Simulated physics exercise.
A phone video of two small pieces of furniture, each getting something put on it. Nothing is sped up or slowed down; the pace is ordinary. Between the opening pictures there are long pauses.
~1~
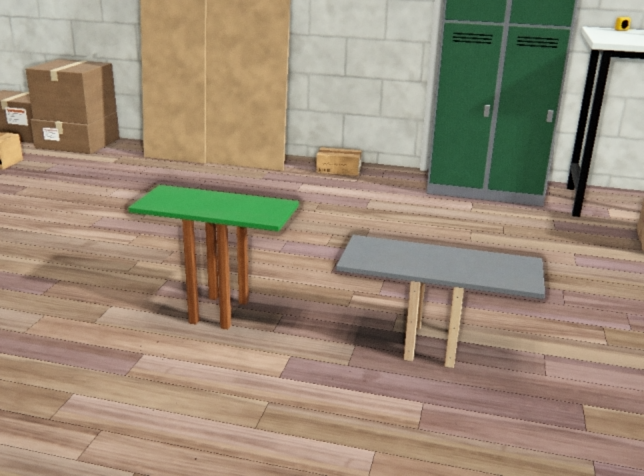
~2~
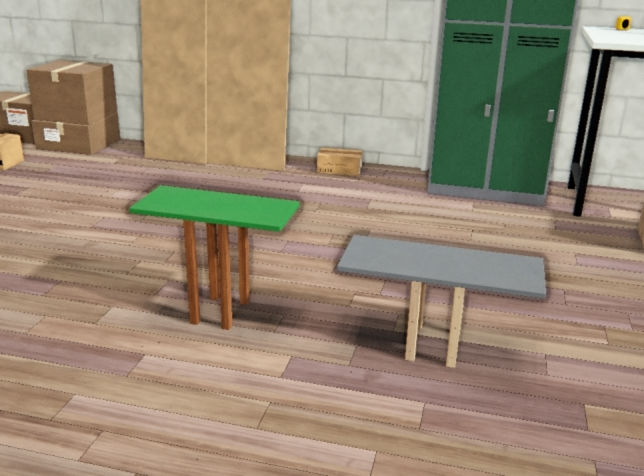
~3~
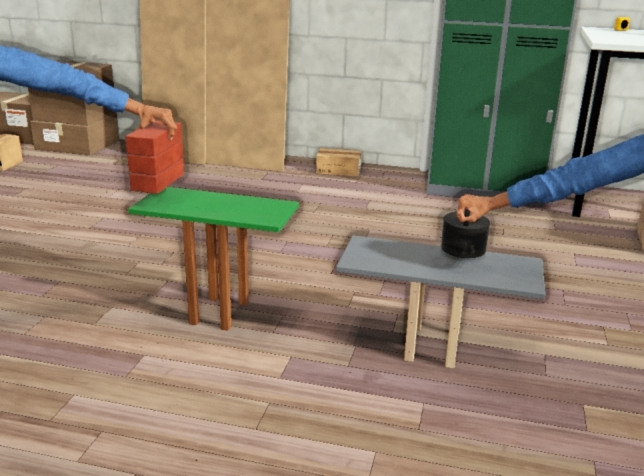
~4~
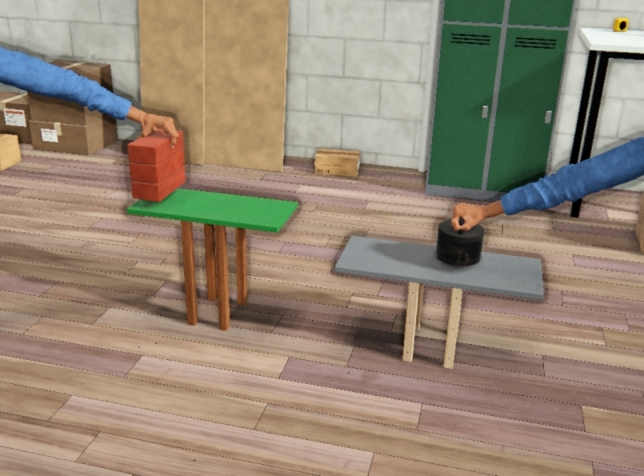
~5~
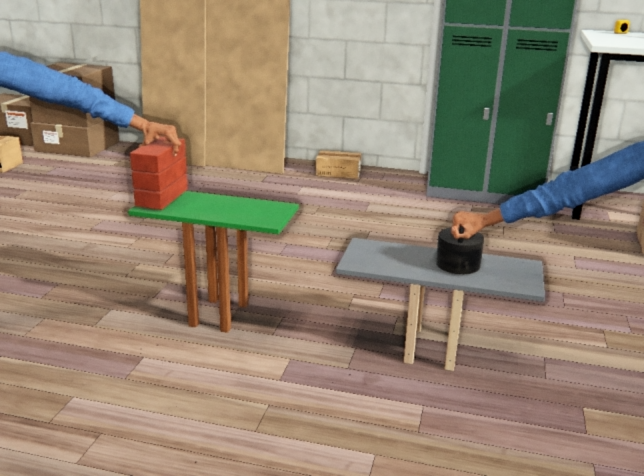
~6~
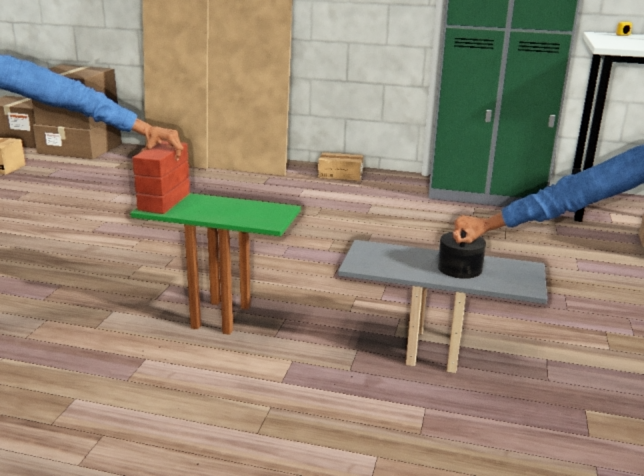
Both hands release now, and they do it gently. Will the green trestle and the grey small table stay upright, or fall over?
Result: The green trestle falls over; the grey small table stays upright.
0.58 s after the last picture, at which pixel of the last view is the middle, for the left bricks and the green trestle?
(102, 244) and (156, 229).
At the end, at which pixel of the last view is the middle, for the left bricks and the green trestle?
The first one ends at (13, 274), the second at (145, 247).
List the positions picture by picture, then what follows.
The first frame shows green trestle (215, 207); grey small table (441, 265).
The second frame shows grey small table (442, 265).
The third frame shows still on the way; green trestle (215, 208); left bricks (156, 156).
The fourth frame shows still on the way; grey small table (439, 266); right weight (460, 242).
The fifth frame shows still on the way; green trestle (215, 210); left bricks (160, 172).
The sixth frame shows in place, still held; green trestle (217, 212); grey small table (443, 270); right weight (462, 255).
Then, 0.44 s after the last picture, green trestle tipped 21° from how it was near (182, 208); grey small table at rest near (443, 270).
Then, 0.58 s after the last picture, green trestle tipped 50° from how it was near (156, 229); grey small table at rest near (443, 270).
At rest, the green trestle tips up, near (145, 247); the grey small table stays flat on its feet, near (443, 270).
